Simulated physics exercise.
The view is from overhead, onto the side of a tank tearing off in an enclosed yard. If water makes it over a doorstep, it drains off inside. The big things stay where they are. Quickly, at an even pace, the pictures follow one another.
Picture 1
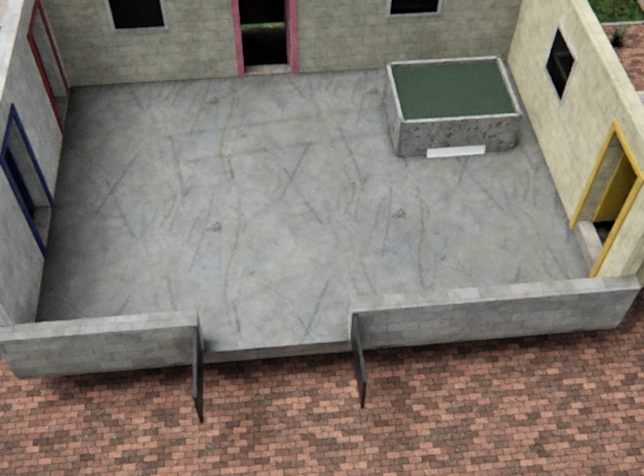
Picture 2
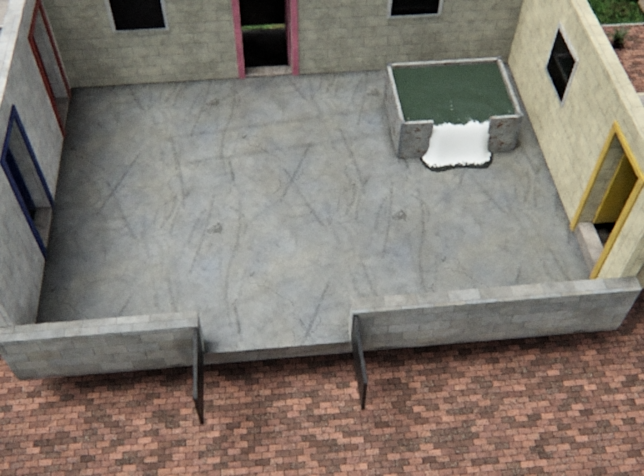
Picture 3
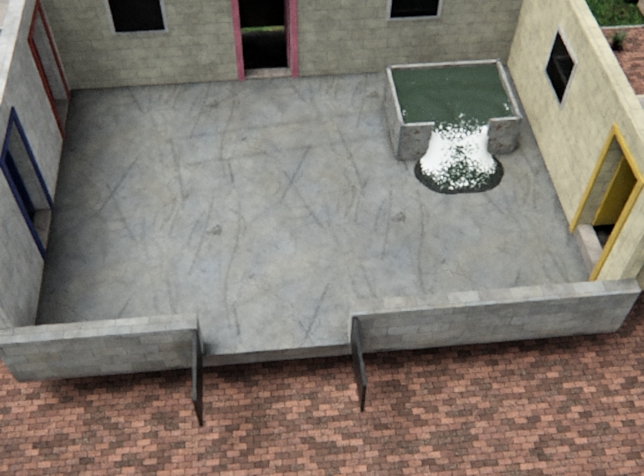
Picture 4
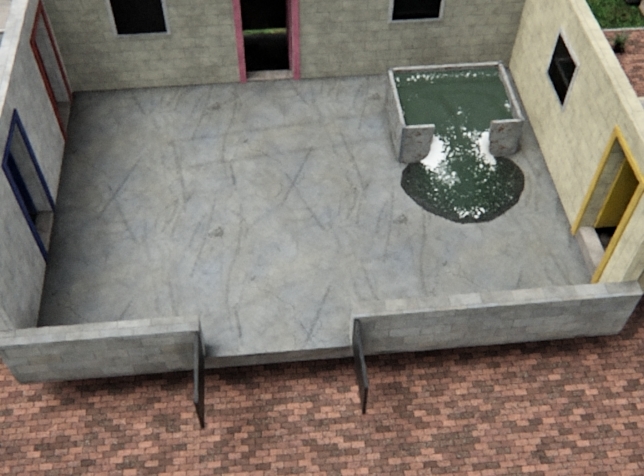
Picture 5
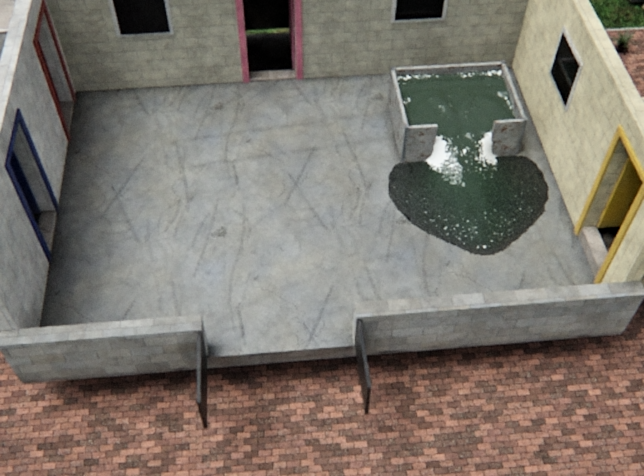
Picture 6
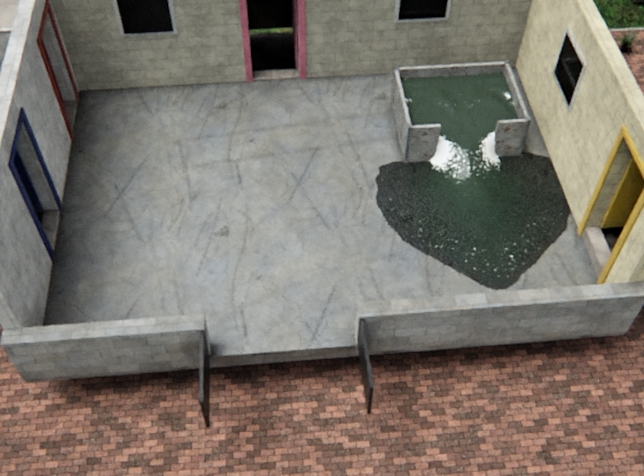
At first, a walled yard lies dry, with a full tank of dark green water standing whole near its back right corner. Then part of the tank's front side gives way and white, foaming water pours through the gap, spreading forward and sideways in a widening dark pool across the grey floor.
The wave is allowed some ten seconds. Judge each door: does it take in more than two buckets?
Result: The pink door is going to stay inside the allowance. The blue door is going to stay inside the allowance. The red door is going to stay inside the allowance. The yellow door is going to stay inside the allowance.
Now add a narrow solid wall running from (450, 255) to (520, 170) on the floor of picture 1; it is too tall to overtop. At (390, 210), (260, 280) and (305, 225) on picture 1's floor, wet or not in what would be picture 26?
Results in order: Swamped / swamped / swamped.
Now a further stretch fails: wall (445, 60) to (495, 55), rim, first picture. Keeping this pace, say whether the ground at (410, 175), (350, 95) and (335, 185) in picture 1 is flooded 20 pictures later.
Going in your order, I'd say still bare, then drenched, then still bare.
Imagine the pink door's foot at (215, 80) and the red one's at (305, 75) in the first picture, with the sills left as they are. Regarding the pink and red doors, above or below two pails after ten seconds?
Result - pink: Remains below the limit; red: Remains below the limit.
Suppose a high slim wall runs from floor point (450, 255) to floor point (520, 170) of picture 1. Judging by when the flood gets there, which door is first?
It's the door marked yellow.
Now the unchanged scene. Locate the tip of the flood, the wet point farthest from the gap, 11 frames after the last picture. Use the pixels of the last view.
Best guess: Near (266, 337).
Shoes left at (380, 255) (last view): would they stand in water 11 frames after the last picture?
Looking there, it would be swamped.
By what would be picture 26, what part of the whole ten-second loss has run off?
I'd put it near 30 in a hundred.
A moment on, water covers 25 % of the floor; the pink door not reached, the blue door not reached, the red door not reached, the yellow door wet at the sill, nothing in.
Next, water covers 30 % of the floor; the pink door not reached, the blue door not reached, the red door not reached, the yellow door wet at the sill, nothing in.
Then, water covers 35 % of the floor; the pink door not reached, the blue door not reached, the red door not reached, the yellow door under two buckets in.
Later, water covers 60 % of the floor; the pink door not reached, the blue door wet at the sill, nothing in, the red door not reached, the yellow door under two buckets in.
In the end, water covers 85 % of the floor; the pink door not reached, the blue door wet at the sill, nothing in, the red door wet at the sill, nothing in, the yellow door under two buckets in.
